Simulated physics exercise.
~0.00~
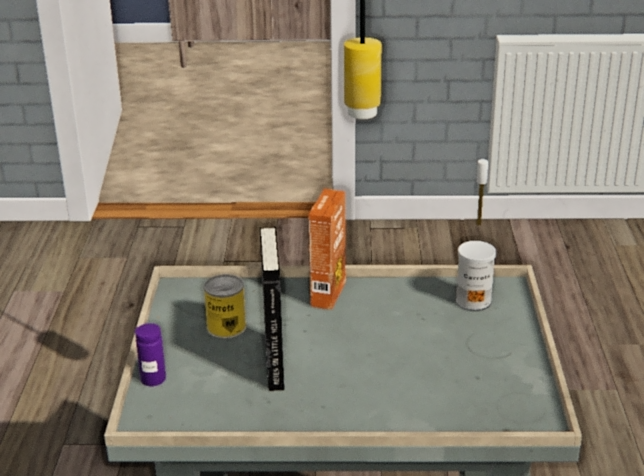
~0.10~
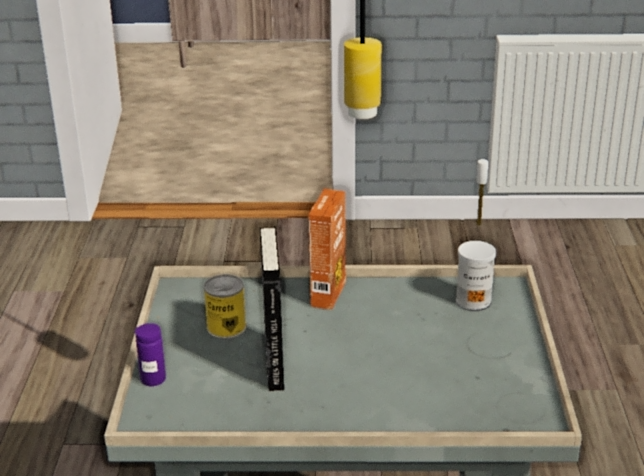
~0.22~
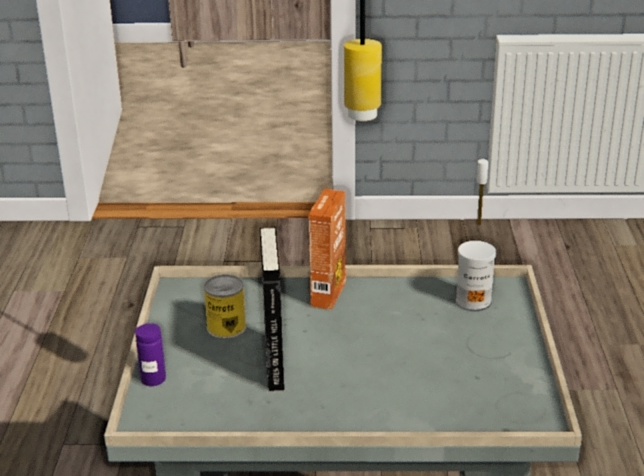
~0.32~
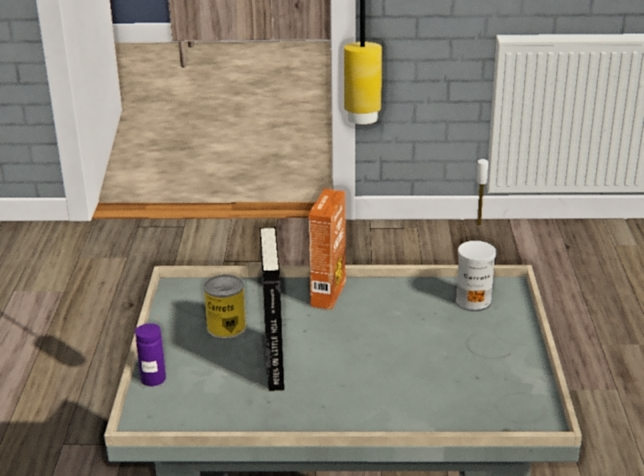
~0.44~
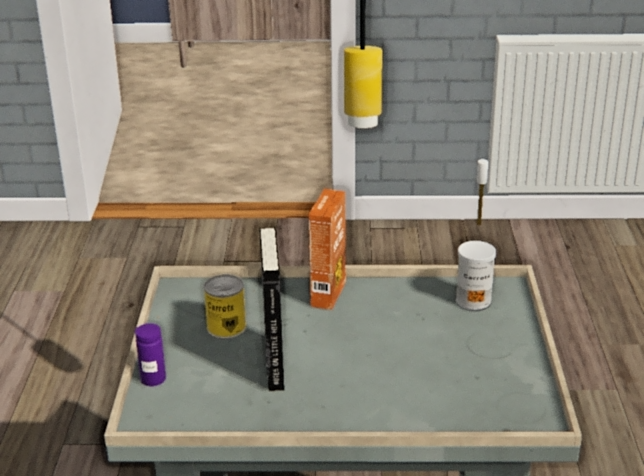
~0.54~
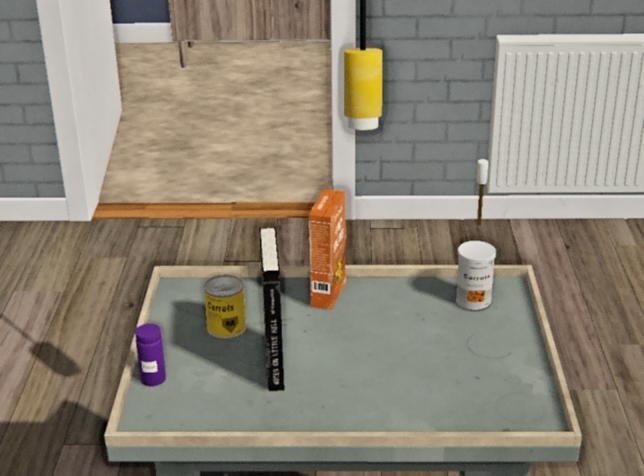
The clip shows a purple shaker, yellow tin, black book, orange packet and white tin staying still on a rimmed table, while a yellow lamp hanging behind them shifts very slightly lower in view.
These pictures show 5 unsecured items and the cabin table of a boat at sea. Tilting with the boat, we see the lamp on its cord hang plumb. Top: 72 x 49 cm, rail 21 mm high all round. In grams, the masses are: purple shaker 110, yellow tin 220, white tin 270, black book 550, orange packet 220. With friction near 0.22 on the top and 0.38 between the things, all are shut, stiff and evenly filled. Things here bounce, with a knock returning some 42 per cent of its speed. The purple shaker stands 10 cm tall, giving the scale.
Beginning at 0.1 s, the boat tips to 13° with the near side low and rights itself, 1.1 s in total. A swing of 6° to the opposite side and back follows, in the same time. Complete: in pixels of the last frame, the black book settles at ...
... near (272, 309).
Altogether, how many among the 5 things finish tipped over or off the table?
I make it 0.
After 0.94 s, heel 6°, near side down.
After 1.64 s, heel 6°, far side down.
After 2.34 s, boat level.
In the end (2.8 s), all 5 under 5 cm from the start. At the end, from the last picture's camera, black book near (272, 309).
